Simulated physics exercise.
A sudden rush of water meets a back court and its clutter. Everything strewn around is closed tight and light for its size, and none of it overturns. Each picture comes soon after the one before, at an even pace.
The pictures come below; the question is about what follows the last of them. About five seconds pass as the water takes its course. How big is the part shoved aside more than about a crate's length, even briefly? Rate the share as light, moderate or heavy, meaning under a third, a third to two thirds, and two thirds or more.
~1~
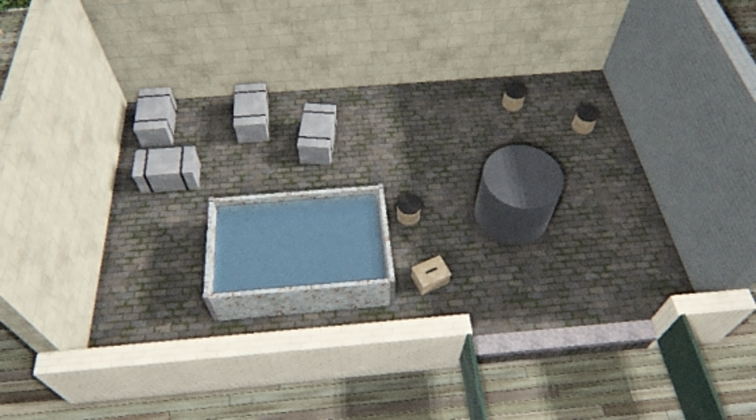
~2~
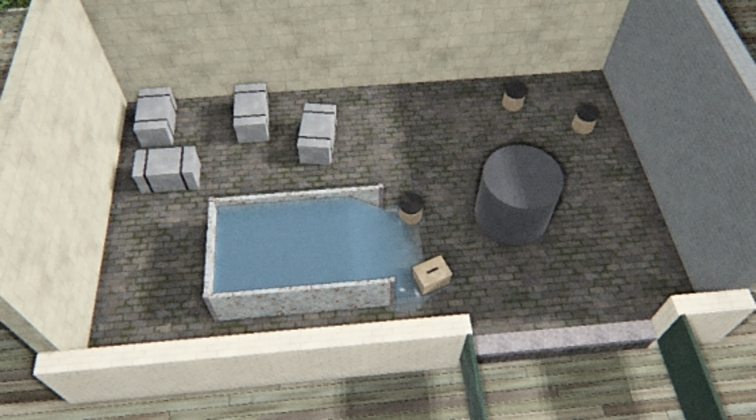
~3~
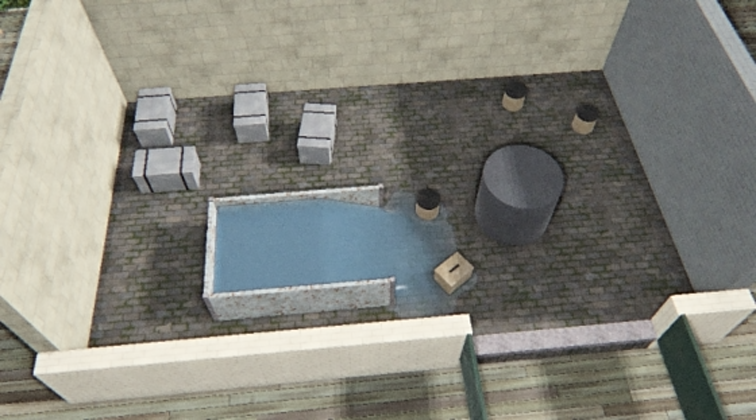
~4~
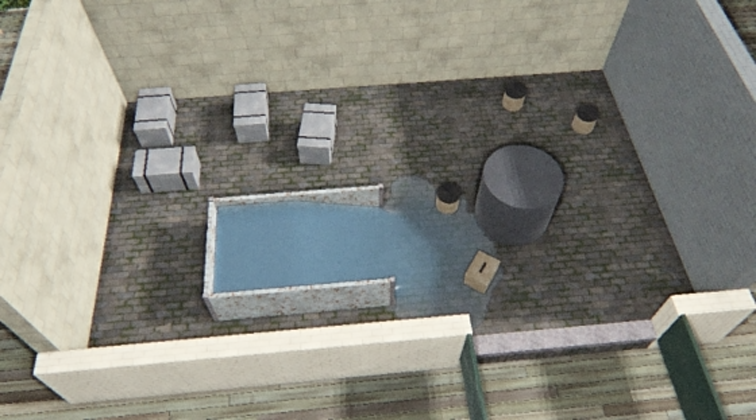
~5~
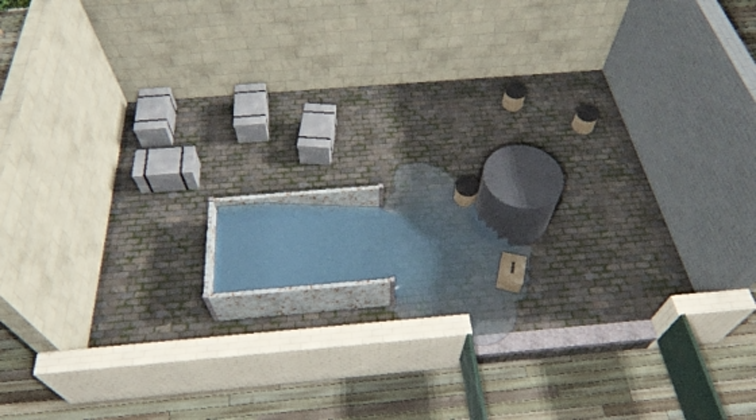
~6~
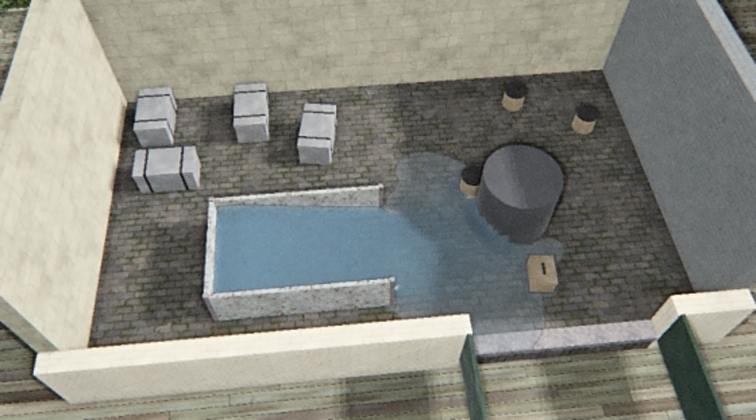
Moderate.
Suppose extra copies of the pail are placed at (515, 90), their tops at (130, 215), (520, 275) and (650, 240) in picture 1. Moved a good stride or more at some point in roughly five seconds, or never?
Stays put, shoved clear, shoved clear.
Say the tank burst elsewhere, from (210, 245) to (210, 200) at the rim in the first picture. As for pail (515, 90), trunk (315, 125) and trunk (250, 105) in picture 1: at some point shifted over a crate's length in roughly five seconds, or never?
First under that mark, then beyond that mark, then beyond that mark.
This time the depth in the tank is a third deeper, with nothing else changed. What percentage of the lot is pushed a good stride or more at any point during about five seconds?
Something like 50 percent.
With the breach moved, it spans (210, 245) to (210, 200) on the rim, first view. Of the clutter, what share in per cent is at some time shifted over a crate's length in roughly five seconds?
My estimate is some 50 per cent of them.
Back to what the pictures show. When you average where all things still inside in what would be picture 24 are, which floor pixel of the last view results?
It lands somewhere near (416, 129).
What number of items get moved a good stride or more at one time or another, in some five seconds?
By my reckoning the answer is 4.
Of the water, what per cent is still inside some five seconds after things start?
It comes out at 68 parts in a hundred.
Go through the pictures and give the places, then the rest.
In the first frame, a tote at (431, 271) rests on the ground; a pail at (409, 204) rests on the ground; 0 of 8 have shifted.
In the second frame, a tote at (432, 271), on the bottom; a pail at (411, 203) rests on the ground; 0 of 8 have shifted.
In the third frame, a tote at (454, 269), on the bottom, close to its start; a pail at (429, 199) rests on the ground, close to its start; 2 of 8 have shifted.
In the fourth frame, a tote at (483, 268), on the bottom, a stride from its start; a pail at (449, 193) rests on the ground, a stride from its start; 2 of 8 have shifted.
In the fifth frame, a tote at (513, 268), on the bottom, a stride from its start; a pail at (468, 186), on the bottom, a stride from its start; 2 of 8 have shifted.
In the sixth frame, a tote at (544, 269), on the bottom, a stride from its start; a pail at (474, 175) rests on the ground, a stride from its start; 2 of 8 have shifted.
A moment on, 2 of 8 are well off their spots; 0 afloat.
Next, 2 of 8 are well off their spots; 1 afloat.
Later, 3 of 8 are well off their spots; 3 afloat.
In the end, 4 of 8 are well off their spots, and 4 have been at some point; 4 afloat.
